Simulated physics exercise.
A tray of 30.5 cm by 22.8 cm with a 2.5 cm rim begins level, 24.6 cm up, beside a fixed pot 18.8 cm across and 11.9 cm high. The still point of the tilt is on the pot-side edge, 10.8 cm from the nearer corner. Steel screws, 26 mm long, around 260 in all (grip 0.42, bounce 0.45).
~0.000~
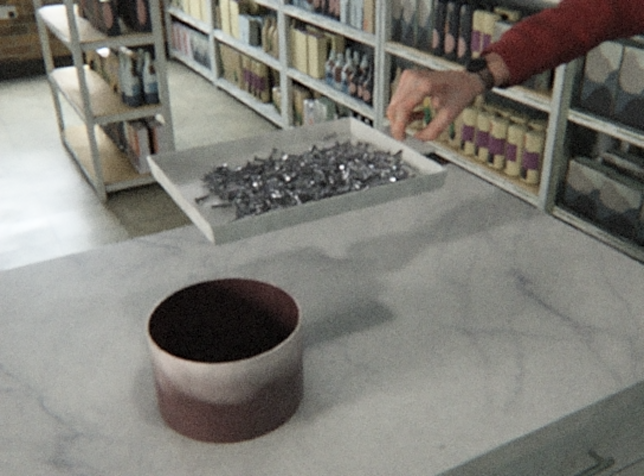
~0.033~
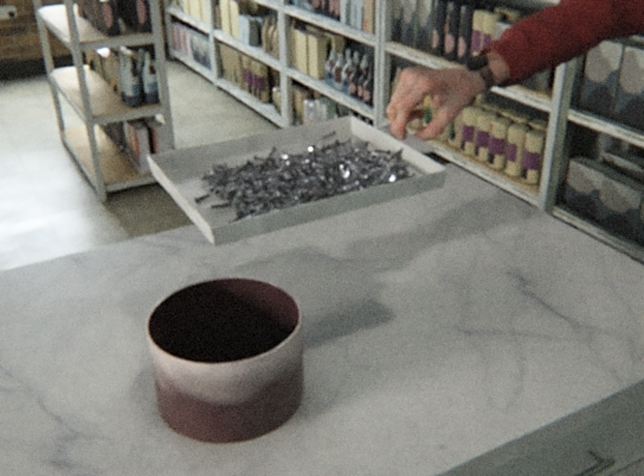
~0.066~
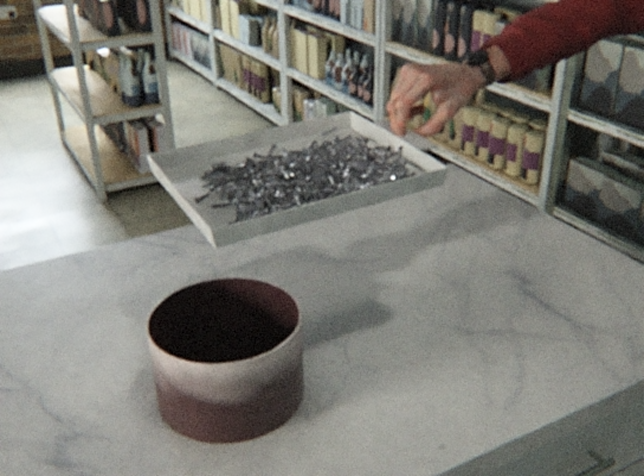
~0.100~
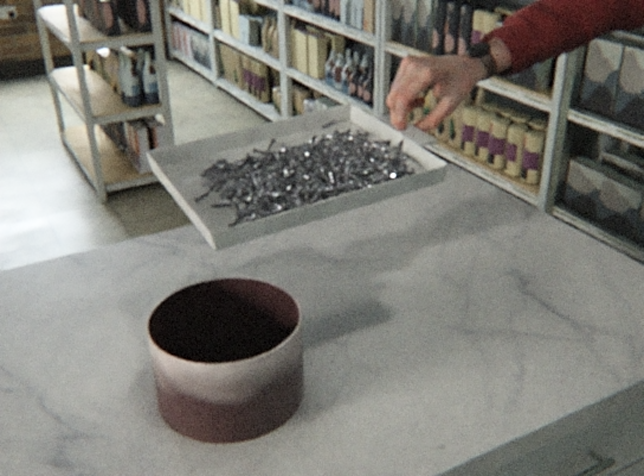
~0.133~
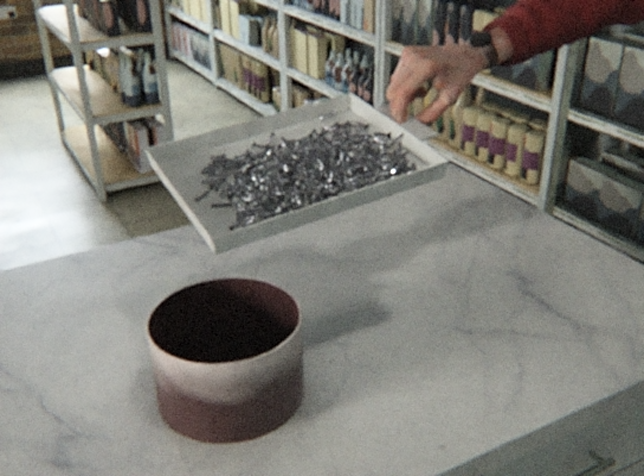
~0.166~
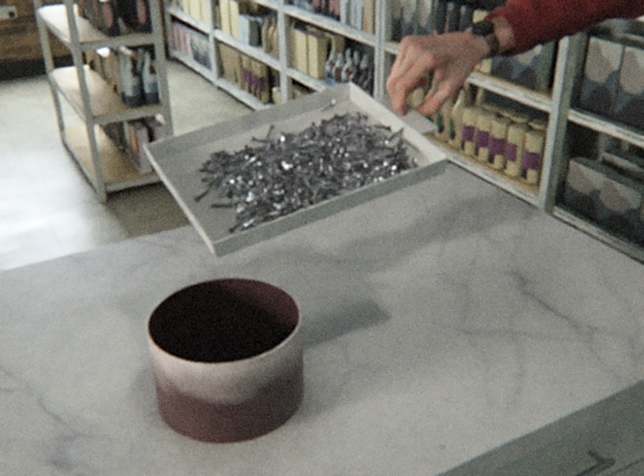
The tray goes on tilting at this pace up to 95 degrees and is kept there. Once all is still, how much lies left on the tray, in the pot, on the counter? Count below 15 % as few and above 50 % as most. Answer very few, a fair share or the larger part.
Left on the tray: Very few; in the pot: The larger part; on the counter: Very few.
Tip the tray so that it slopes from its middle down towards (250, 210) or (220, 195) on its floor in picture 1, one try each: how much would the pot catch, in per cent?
About 75 and 20 per cent.
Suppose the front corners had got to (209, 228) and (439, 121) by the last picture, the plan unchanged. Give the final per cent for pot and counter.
Pot 20, counter 80.
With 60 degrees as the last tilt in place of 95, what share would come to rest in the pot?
It would be near 30 per cent.
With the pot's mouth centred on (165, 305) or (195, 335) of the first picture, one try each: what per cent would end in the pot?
About 20 and 90 per cent.
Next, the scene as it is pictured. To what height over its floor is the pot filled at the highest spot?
About 3.5 cm.
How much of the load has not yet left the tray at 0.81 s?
About 75 per cent.
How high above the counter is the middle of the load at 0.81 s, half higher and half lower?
About 20 cm.
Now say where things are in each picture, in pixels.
In the first picture, tray tilt 0 degrees, front corners at (214, 225) and (444, 169); middle of the pieces at (311, 179); pot at (225, 317).
In the second picture, tray tilt 0 degrees, front corners at (214, 226) and (444, 169); middle of the pieces at (311, 179).
In the third picture, tray tilt 2 degrees, front corners at (214, 228) and (444, 167); middle of the pieces at (311, 177).
In the fourth picture, tray tilt 4 degrees, front corners at (214, 231) and (444, 164), lowest corner left front; middle of the pieces at (311, 175).
In the fifth picture, tray tilt 8 degrees, front corners at (214, 236) and (445, 160), lowest corner left front; middle of the pieces at (311, 171).
In the sixth picture, tray tilt 11 degrees, front corners at (214, 241) and (445, 156), lowest corner left front; middle of the pieces at (311, 168); pot at (225, 317). The tray's pace is about 105 degrees a second.
Then, at 0.55 s, tilt 52 degrees; the tray holds 100 %, the pot 0 %.
After 0.81 s, tilt 79 degrees; the tray holds 75 %, the pot 5 %.
After 1.17 s, tilt 95 degrees; the tray holds 0 %, the pot 95 %.
At rest (1.9 s), tray 0 %, pot 95 %, counter 5 %.
